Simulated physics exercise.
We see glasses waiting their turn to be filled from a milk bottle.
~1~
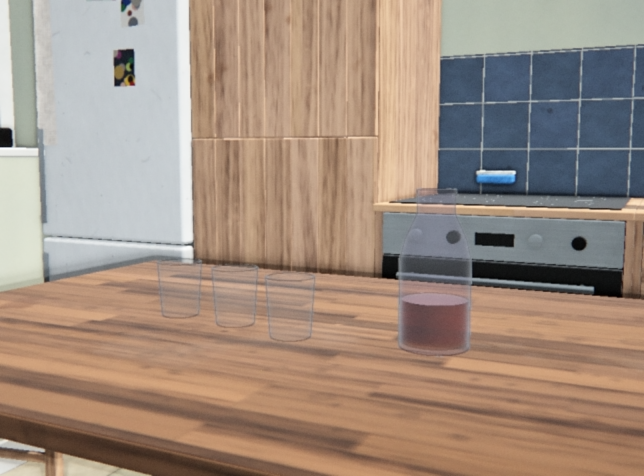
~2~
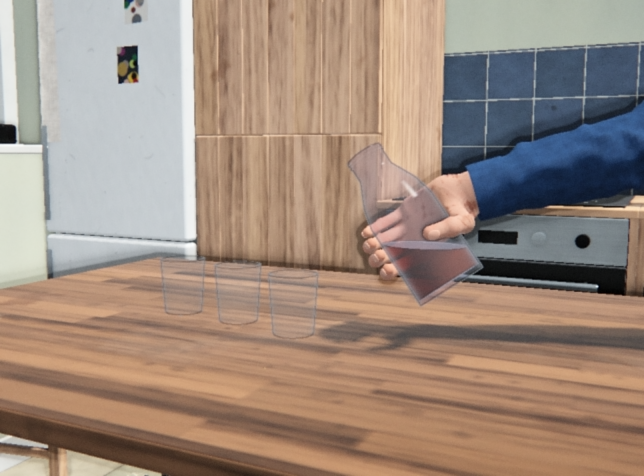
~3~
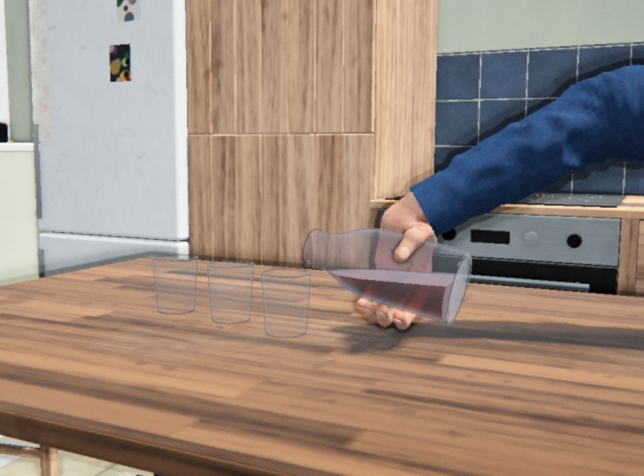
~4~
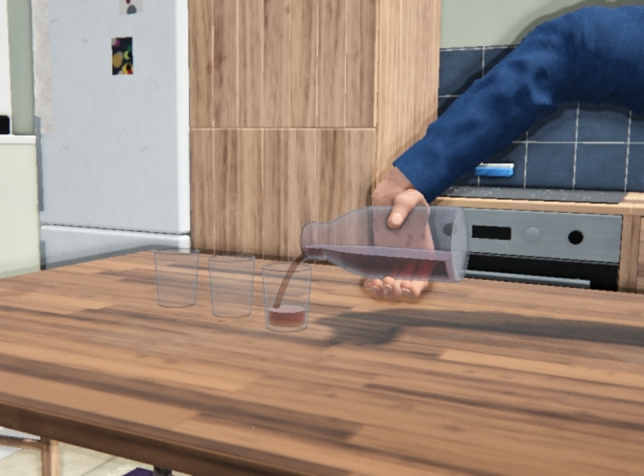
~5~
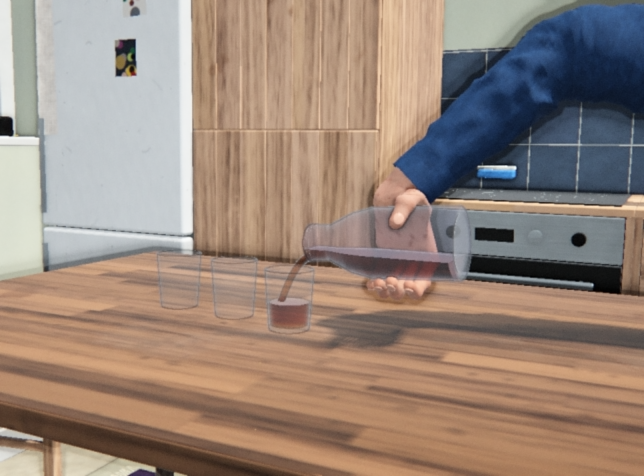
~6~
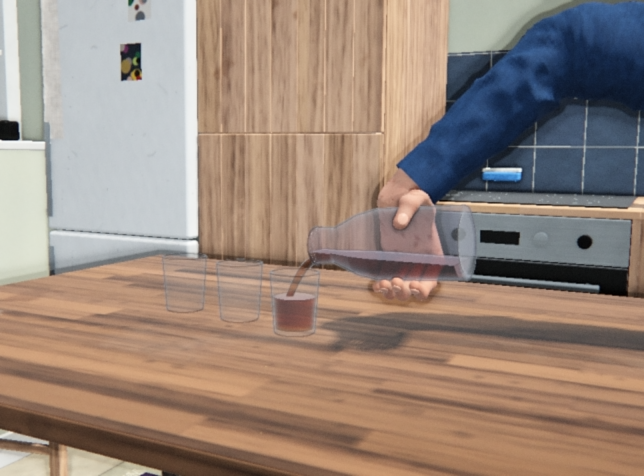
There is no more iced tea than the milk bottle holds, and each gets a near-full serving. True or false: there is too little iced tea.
True.
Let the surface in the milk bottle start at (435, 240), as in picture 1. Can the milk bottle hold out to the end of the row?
Having weighed it up, I'd say it's adequate.
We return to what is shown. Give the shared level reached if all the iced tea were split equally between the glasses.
Each would be roughly 60 per cent full by height.
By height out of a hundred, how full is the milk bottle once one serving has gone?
About 15 %.
Shortly, the first is about three quarters full.
Then, the first is done and the milk bottle has about half of its load.
At the finish, the milk bottle is empty with one filled and the next at nearly all of a serving.
